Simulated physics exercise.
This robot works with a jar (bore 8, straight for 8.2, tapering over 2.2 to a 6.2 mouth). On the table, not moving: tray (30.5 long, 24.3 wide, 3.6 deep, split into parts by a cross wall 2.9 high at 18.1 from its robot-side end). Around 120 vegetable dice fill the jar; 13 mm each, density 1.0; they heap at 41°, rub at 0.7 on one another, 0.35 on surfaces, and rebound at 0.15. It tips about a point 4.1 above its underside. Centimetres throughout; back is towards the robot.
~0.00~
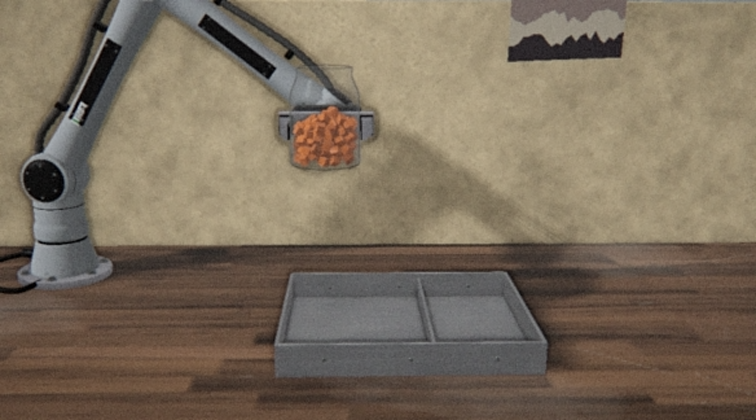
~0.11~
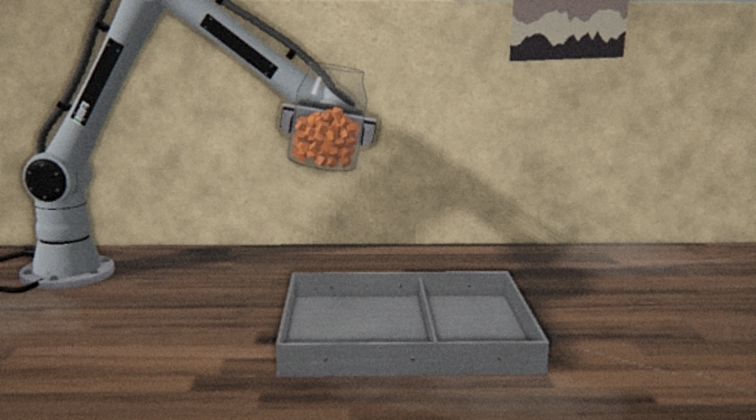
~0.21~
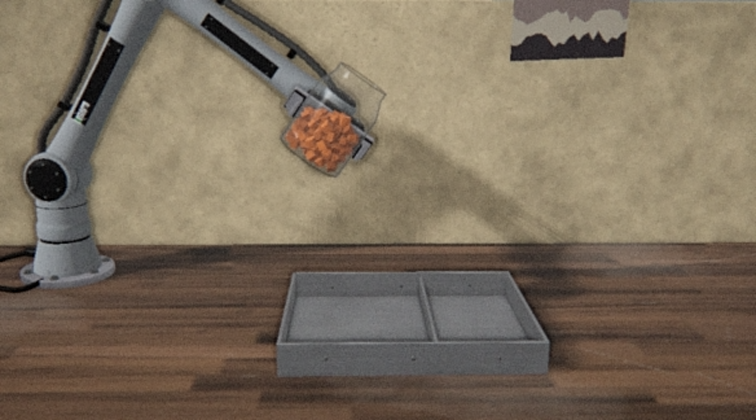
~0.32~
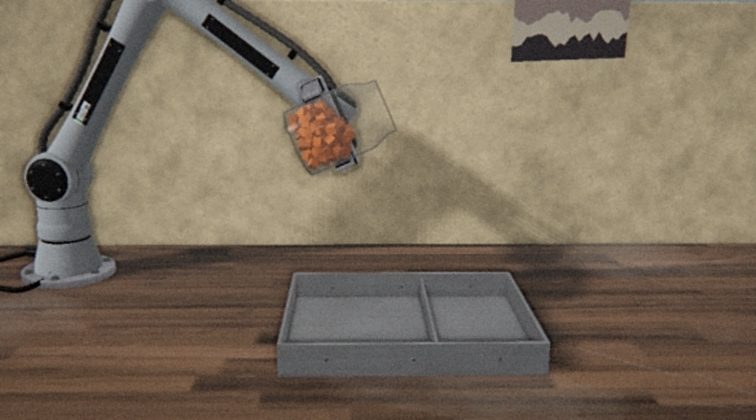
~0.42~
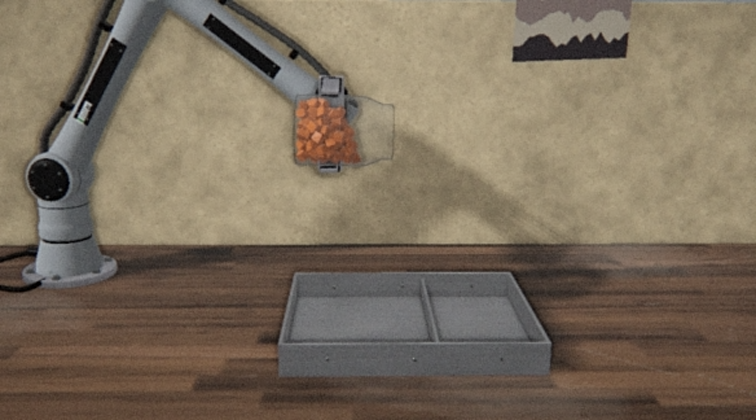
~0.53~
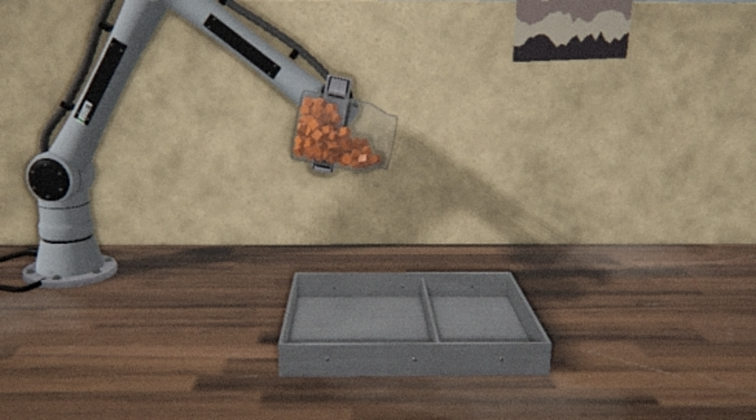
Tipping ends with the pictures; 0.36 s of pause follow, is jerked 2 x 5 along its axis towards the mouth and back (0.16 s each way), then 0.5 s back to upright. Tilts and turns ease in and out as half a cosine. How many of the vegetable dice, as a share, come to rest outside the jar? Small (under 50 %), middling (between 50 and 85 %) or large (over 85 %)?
Answer: Small; under 50 % of the vegetable dice finish outside the jar.
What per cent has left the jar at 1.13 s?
Some 5 per cent.
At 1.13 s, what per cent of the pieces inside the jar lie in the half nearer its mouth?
Some 85 per cent.
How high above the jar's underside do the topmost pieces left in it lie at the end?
Roughly 6.0 cm.
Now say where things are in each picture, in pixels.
In the first picture, jar middle at (325, 131), upright; upper third of the load around (327, 125), from x 300 to 350, top at y 110; 118 in the jar.
In the second picture, jar middle at (327, 131), tipped 10°; upper third of the load around (326, 125), from x 295 to 355, top at y 115.
In the third picture, jar middle at (327, 130), tipped 35°; upper third of the load around (322, 122), from x 290 to 355, top at y 110.
In the fourth picture, jar middle at (328, 131), tipped 66°; upper third of the load around (319, 119), from x 295 to 350, top at y 105.
In the fifth picture, jar middle at (329, 131), tipped 91°; upper third of the load around (316, 115), from x 300 to 355, top at y 105.
In the sixth picture, jar middle at (330, 131), tipped 101°; upper third of the load around (316, 120), from x 300 to 375, top at y 100; 118 in the jar.
By 1.13 s, tipped 101°, highest piece 28 above the table; 114 in the jar, 1 in the robot-side part, 3 in flight or on a rim.
By 1.73 s, tipped 66°, highest piece 28 above the table; 82 in the jar, 24 in the robot-side part, 12 in the far-side part.
By 2.23 s, upright, highest piece 29 above the table; 82 in the jar, 24 in the robot-side part, 12 in the far-side part.
By 2.93 s, upright, highest piece 29 above the table; 82 in the jar, 24 in the robot-side part, 12 in the far-side part.
Final count, 82 in the jar, 24 in the robot-side part, 12 in the far-side part. That is 31 % outside the jar.
